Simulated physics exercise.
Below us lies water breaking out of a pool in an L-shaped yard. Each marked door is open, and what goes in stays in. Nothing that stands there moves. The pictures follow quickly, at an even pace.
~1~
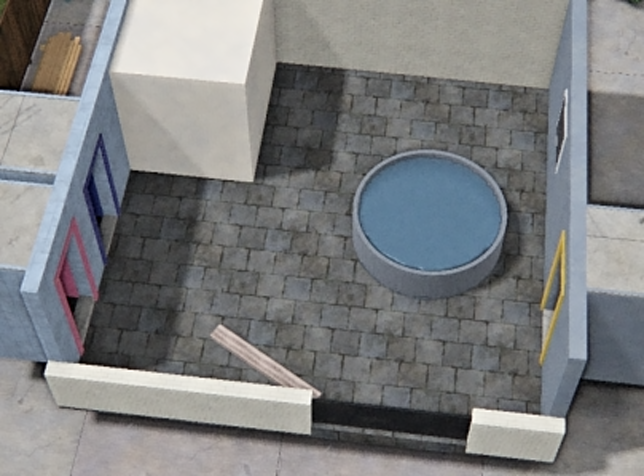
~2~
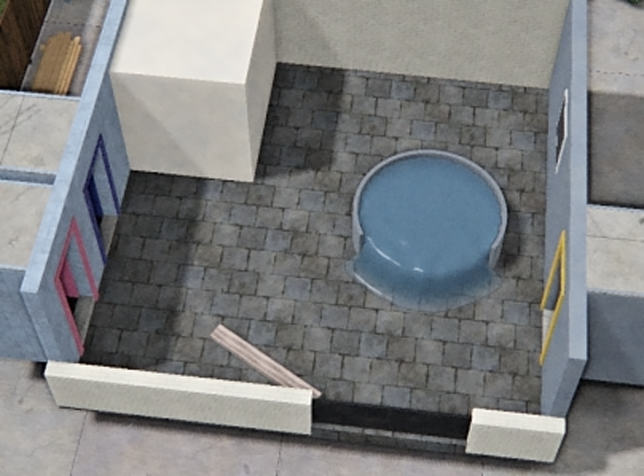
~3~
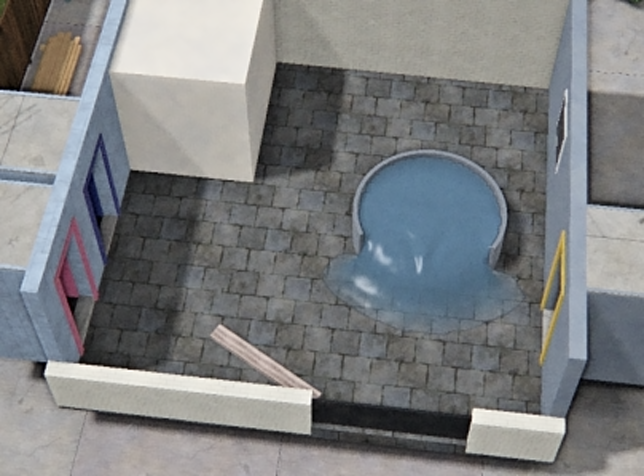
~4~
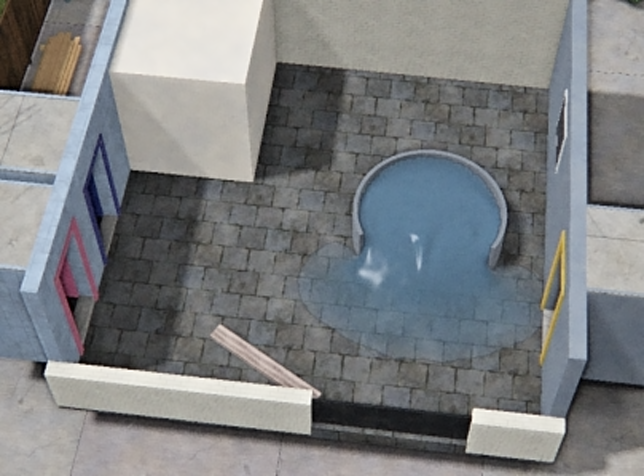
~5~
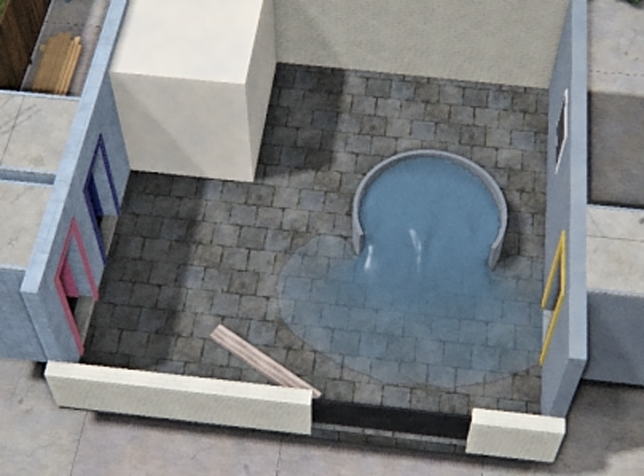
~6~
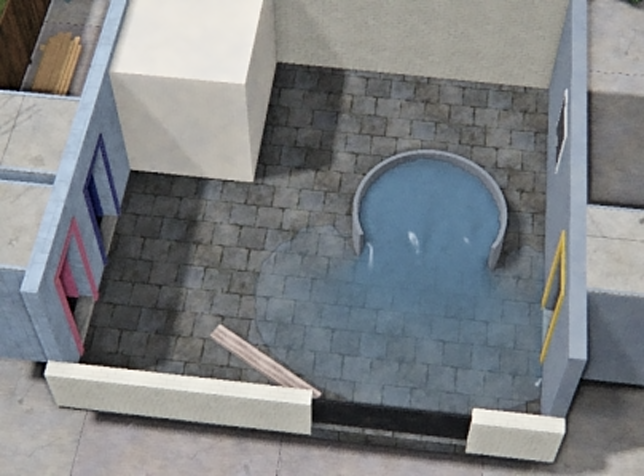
In an L-shaped paved yard seen from above, water breaks through the near side of a round pool and spreads outward across the dark paving.
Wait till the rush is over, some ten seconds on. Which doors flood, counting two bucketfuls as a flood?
One by one: The pink door admits no more than that; the yellow door lets in a lot; the blue door lets in a lot.
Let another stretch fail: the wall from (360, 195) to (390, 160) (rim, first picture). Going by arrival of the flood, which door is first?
That is the blue door.
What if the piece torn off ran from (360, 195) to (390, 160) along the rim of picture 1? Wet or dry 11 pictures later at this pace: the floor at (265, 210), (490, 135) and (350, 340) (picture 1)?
In turn: Under water, dry, dry.
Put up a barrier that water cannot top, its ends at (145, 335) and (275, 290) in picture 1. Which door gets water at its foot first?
It is the yellow-painted one.
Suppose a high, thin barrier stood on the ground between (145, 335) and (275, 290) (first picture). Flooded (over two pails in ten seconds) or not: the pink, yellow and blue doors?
The pink door stays under; the yellow door is over; the blue door lets less in.
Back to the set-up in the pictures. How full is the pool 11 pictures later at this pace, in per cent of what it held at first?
I make it 30 per cent.
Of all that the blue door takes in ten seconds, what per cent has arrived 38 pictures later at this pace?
About 15 per cent.
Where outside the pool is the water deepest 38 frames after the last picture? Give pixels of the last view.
At about (158, 186).
A moment on, water covers 35 % of the floor; the pink door not reached, the yellow door over two buckets in, the blue door not reached.
Next, water covers 35 % of the floor; the pink door not reached, the yellow door over two buckets in, the blue door not reached.
Then, water covers 50 % of the floor; the pink door wet at the sill, nothing in, the yellow door far over two buckets in, the blue door not reached.
Later, water covers 80 % of the floor; the pink door wet at the sill, nothing in, the yellow door far over two buckets in, the blue door under two buckets in.
In the end, water covers 95 % of the floor; the pink door wet at the sill, nothing in, the yellow door far over two buckets in, the blue door over two buckets in.
